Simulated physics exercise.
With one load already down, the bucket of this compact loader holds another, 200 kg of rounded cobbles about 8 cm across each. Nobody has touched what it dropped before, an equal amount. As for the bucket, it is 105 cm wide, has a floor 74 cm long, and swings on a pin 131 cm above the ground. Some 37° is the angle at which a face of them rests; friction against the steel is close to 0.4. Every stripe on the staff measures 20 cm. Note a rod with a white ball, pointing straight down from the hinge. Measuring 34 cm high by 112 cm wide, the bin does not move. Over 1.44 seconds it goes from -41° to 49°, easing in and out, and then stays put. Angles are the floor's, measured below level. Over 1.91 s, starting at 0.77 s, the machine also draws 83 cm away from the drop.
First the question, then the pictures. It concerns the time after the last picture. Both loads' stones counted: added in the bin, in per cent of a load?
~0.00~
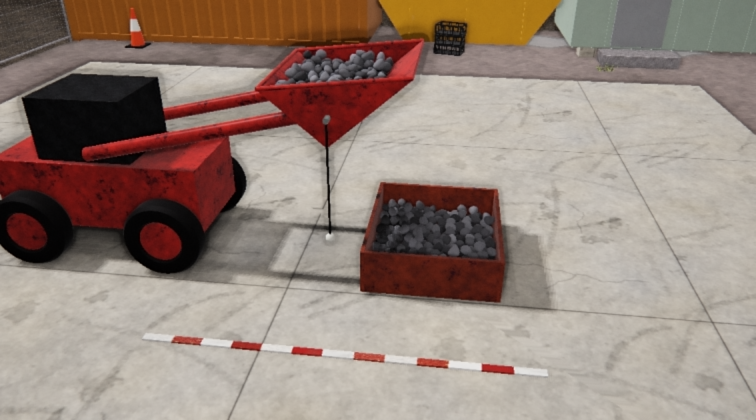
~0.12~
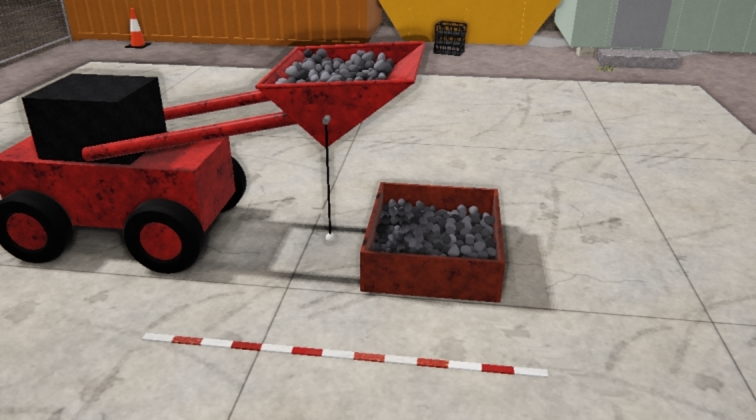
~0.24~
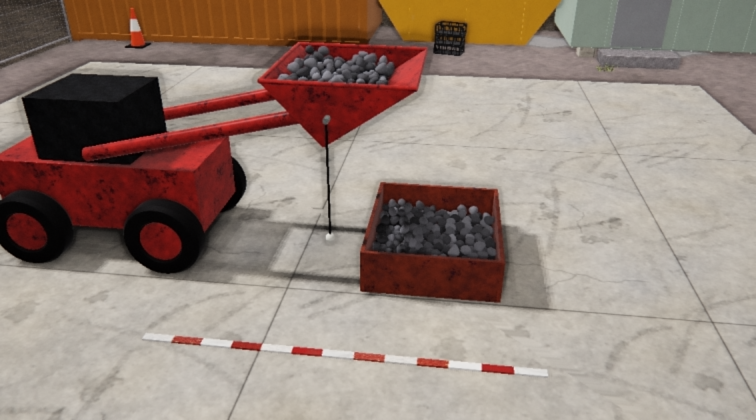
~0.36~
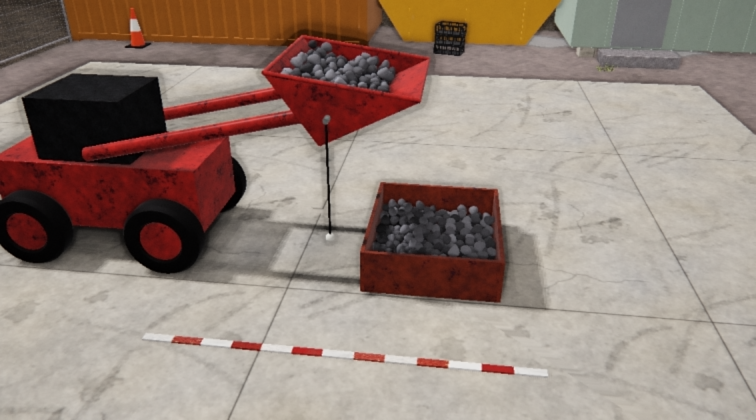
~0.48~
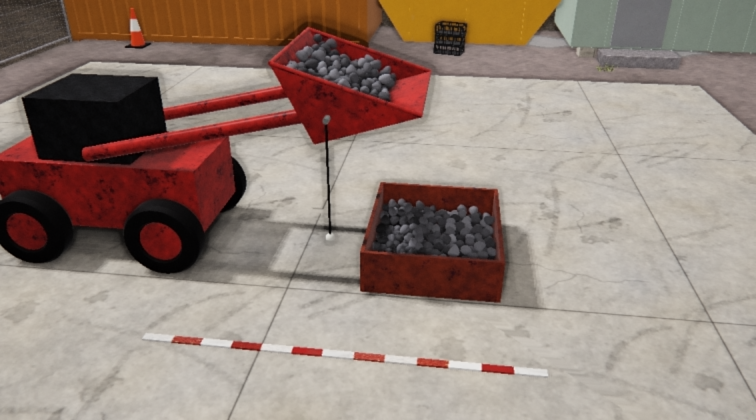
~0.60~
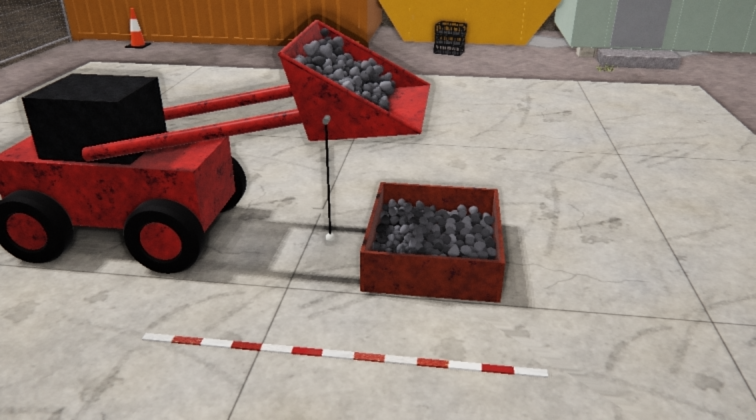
79 per cent.
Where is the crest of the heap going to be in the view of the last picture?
Top pixel, roughly: (387, 215).
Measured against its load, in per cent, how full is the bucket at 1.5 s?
It still holds about 5 per cent.
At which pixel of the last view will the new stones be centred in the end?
I'd say close to (397, 230).
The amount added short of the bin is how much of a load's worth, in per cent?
My estimate is about 20 per cent of a load.
After 1.1 s the floor is at 35°; in per cent of one load, 98 in the bucket, 102 in the bin; the foremost stones are at (490, 245).
After 1.5 s the floor is at 49°; in per cent of one load, 6 in the bucket, 23 short of the bin, 170 in the bin, 1 beside or beyond the bin; the foremost stones are at (490, 245).
After 3.1 s the floor is at 49°; in per cent of one load, 0 in the bucket, 20 short of the bin, 179 in the bin, 1 beside or beyond the bin; the foremost stones are at (490, 236).
After 5.6 s the floor is at 49°; in per cent of one load, 0 in the bucket, 20 short of the bin, 179 in the bin, 1 beside or beyond the bin; the foremost stones are at (490, 236). Net gain in the bin, 79.
